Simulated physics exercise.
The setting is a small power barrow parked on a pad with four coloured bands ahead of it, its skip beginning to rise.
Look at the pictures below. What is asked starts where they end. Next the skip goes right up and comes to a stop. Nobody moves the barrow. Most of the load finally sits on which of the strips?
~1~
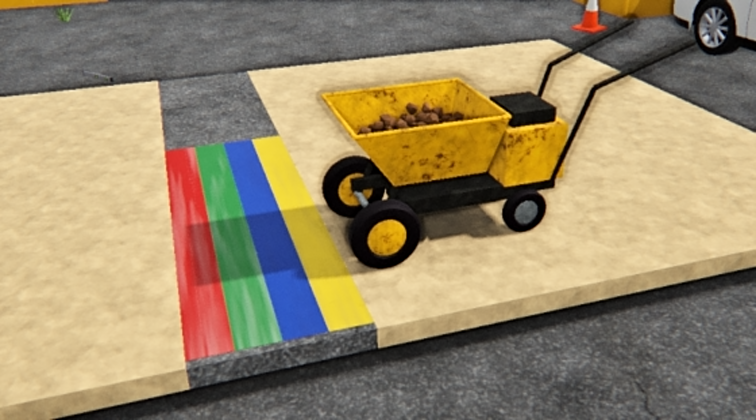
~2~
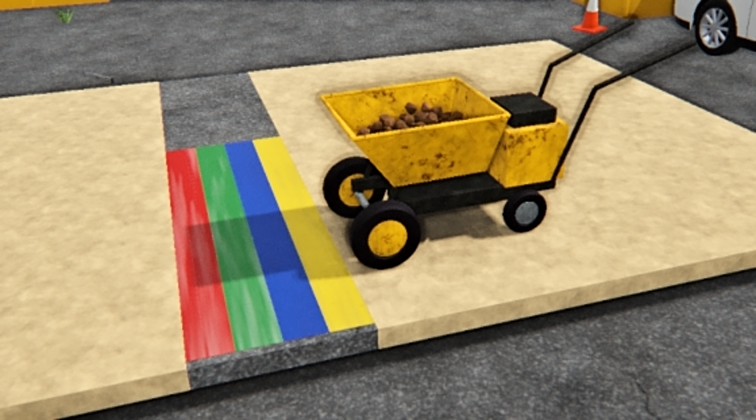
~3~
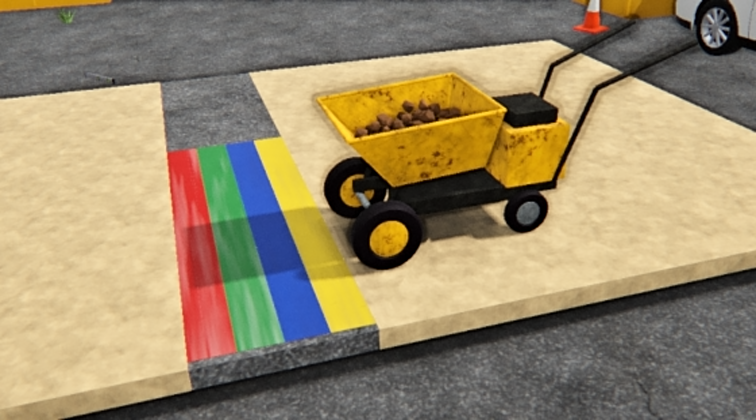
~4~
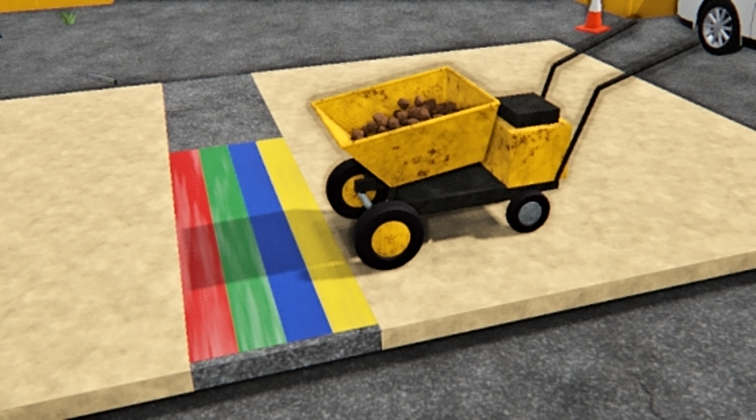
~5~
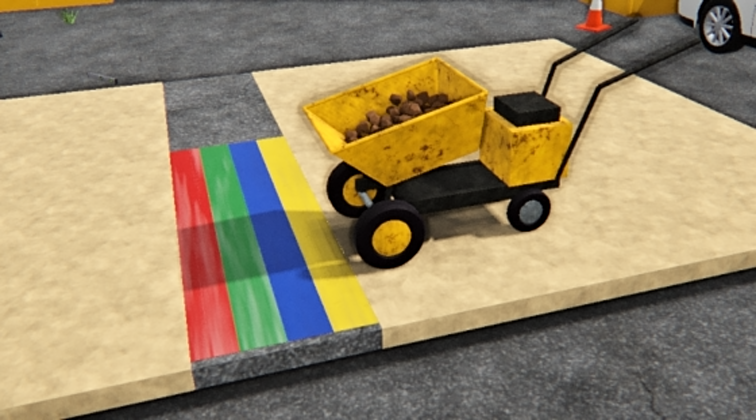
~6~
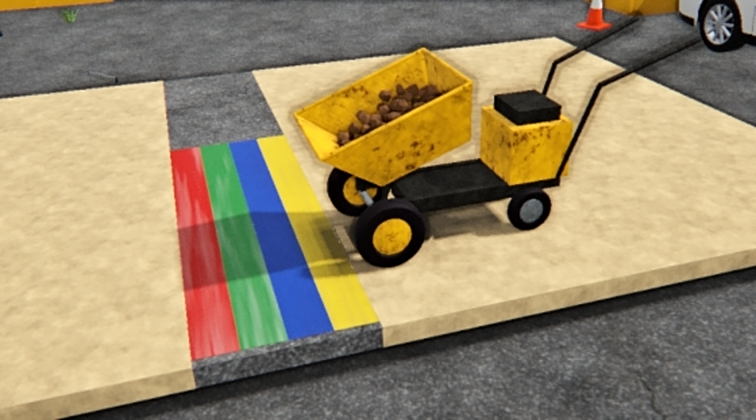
It sits mostly on the green strip.
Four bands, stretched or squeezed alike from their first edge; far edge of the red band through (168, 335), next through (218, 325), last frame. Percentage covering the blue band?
The first one comes out at 20 percent, while the second comes out at 0 percent.
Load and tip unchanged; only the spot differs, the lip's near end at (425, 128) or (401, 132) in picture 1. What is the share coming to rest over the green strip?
20 and 30 in a hundred, in that order.
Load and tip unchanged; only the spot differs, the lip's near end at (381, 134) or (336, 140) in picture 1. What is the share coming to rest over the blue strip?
The first spot yields roughly 30 percent, the second roughly 0 percent.
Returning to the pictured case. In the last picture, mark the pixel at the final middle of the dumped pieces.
The centre comes to rest near (233, 259).
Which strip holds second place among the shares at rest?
Second: That red strip.
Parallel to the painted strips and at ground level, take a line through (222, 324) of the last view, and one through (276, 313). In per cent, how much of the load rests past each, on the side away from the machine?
Respectively 30 and 80 %.
Shortly afterwards, skip tipped steeply; the whole lot in the skip.
Next, skip tipped right over; the bulk in the skip; only a few over the blue strip; a little over the green strip; only a few falling.
Some moments later, skip tipped right over; a little in the skip; a little over the blue strip; near half over the green strip; near a quarter over the red strip; a little off the paint.
In the end, skip tipped right over; a little in the skip; none at all over the yellow strip; a little over the blue strip; near half over the green strip; near a quarter over the red strip; a little off the paint.
